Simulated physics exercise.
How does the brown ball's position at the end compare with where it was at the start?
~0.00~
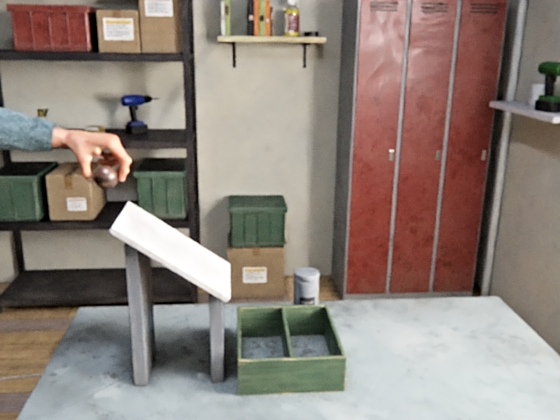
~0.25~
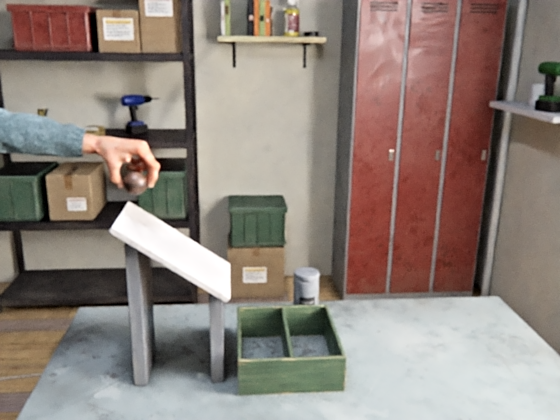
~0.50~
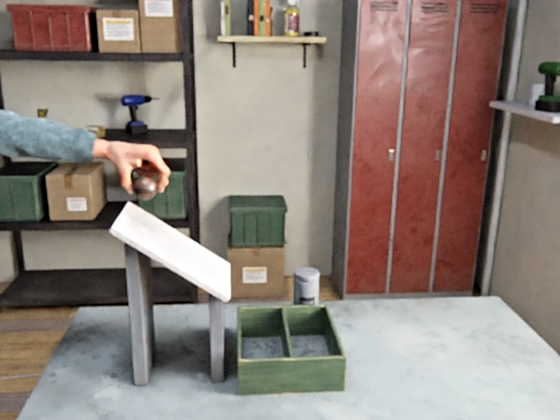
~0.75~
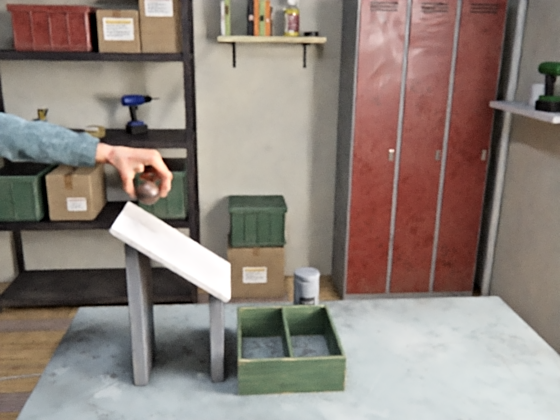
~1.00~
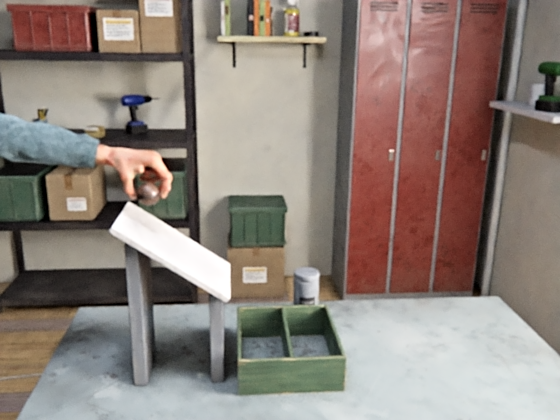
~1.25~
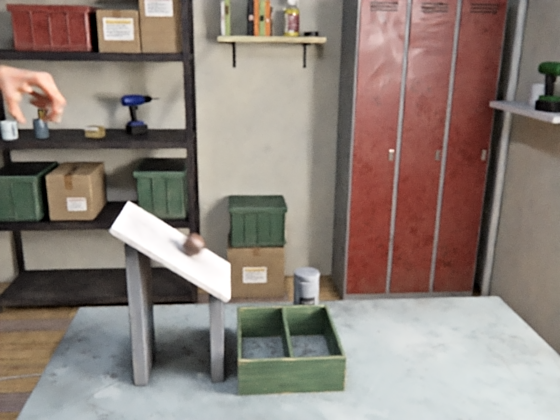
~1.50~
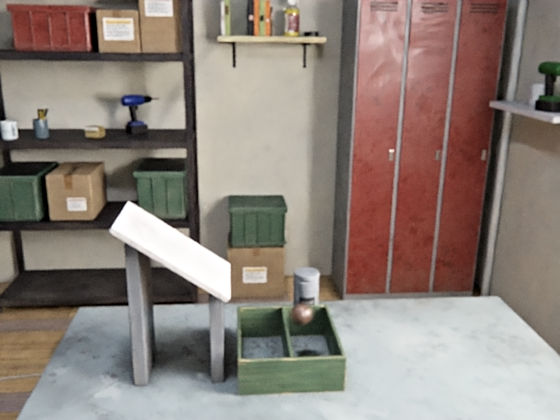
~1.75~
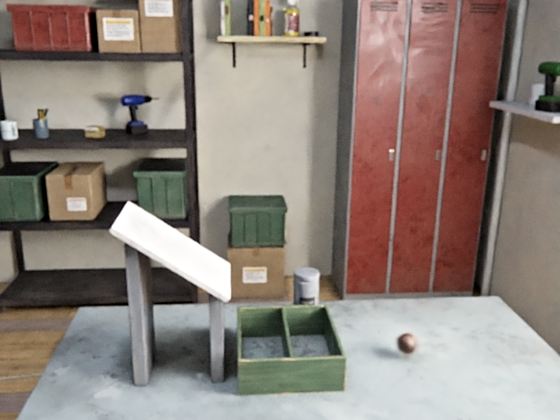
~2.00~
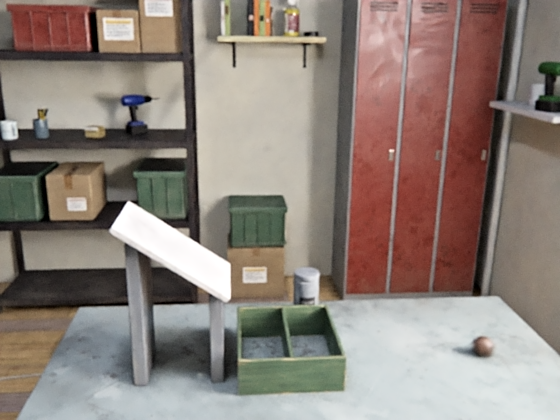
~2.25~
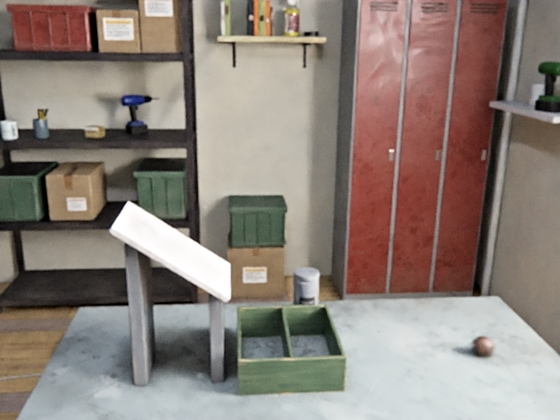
At the start the brown ball was held in a hand above the high end of the sloping board on the left. At the end it was resting on the table, well to the right of the green tray.
